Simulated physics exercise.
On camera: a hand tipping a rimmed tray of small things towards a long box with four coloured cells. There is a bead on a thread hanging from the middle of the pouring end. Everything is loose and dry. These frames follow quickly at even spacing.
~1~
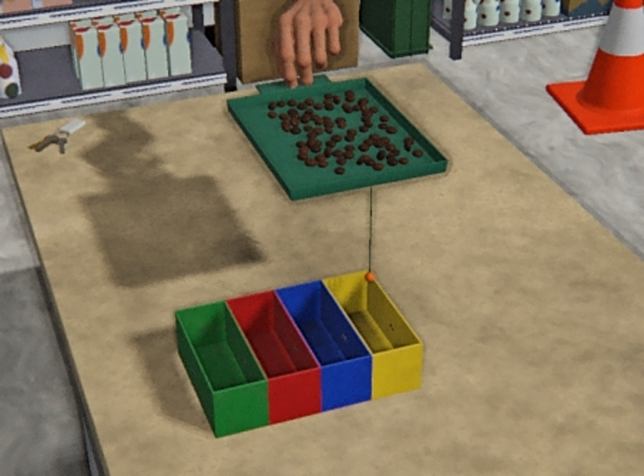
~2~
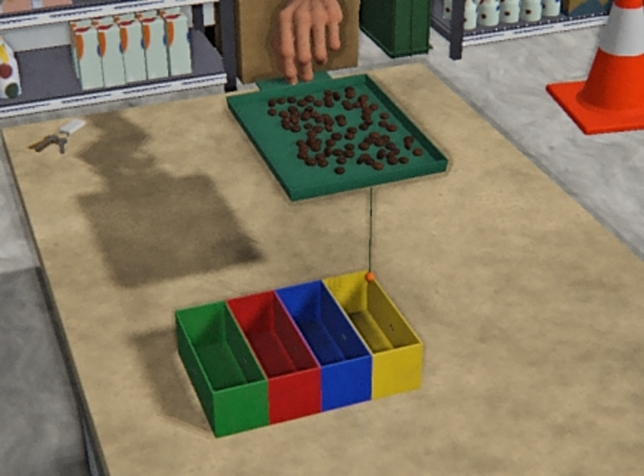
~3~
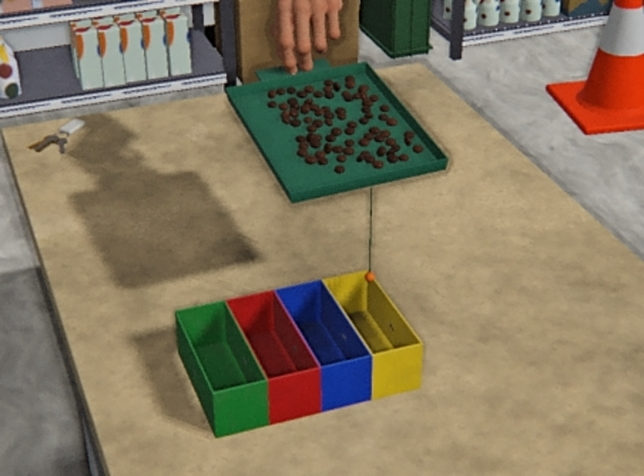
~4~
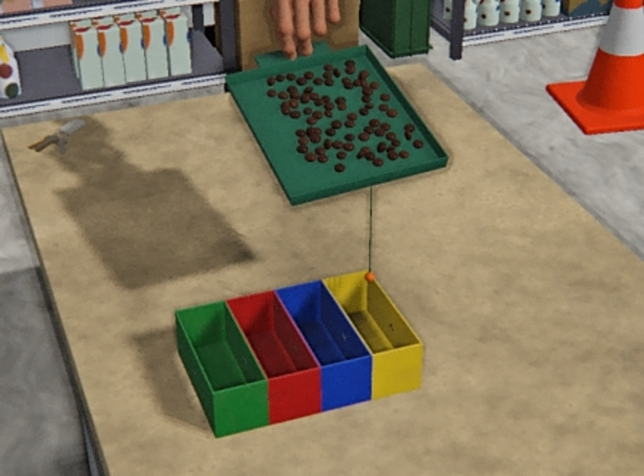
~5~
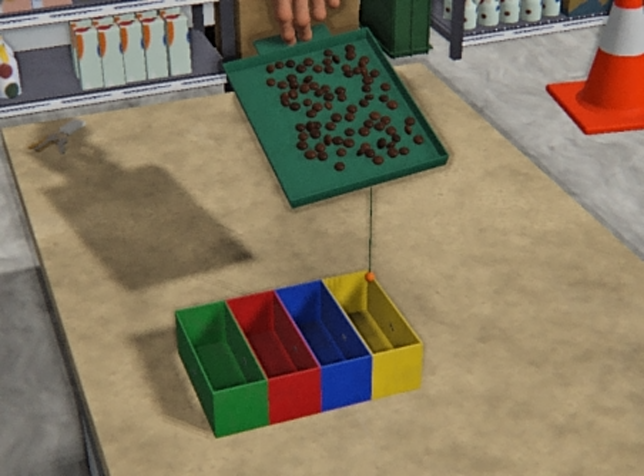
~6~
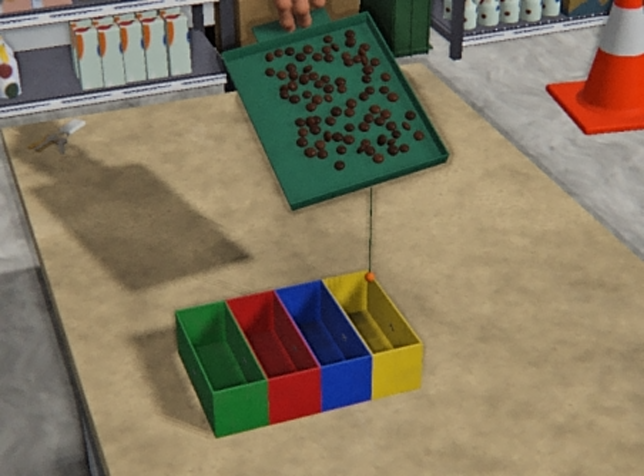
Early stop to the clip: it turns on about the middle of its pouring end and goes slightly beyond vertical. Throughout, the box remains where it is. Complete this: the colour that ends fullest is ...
The fullest is blue.
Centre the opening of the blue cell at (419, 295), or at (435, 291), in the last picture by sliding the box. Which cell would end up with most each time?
So the first one goes to the green cell and the second to the green cell.
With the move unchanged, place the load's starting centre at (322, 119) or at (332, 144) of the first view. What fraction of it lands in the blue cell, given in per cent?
You'd get near 70 percent first and near 70 percent next.
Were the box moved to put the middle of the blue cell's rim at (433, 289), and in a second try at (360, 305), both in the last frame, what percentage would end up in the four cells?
About 50% and about 100%.
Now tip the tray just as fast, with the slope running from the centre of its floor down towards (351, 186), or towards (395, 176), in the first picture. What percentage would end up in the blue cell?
The first try would leave around 50 per cent there, the second around 0 per cent.
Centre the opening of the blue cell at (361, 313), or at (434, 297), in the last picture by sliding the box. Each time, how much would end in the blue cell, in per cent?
Roughly 20 per cent, then roughly 0 per cent.
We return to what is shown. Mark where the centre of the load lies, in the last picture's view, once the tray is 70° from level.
The load is centred around (324, 184).
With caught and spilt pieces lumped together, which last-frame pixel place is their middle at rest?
It settles centred around (319, 360).
Soon after the last picture, tray tipped steeply; nearly all on the tray; a stray few falling or outside the box.
A little later, tray tipped past a quarter turn; about a quarter on the tray; about half in the blue cell; a small part in the red cell; a stray few in the yellow cell; about a quarter falling or outside the box.
Later still, tray tipped past a quarter turn; about two thirds in the blue cell; about a quarter in the red cell; a small part in the yellow cell; a stray few falling or outside the box.
At rest, tray tipped past a quarter turn; about two thirds in the blue cell; about a quarter in the red cell; a small part in the yellow cell; none in the green cell; a stray few outside the box.
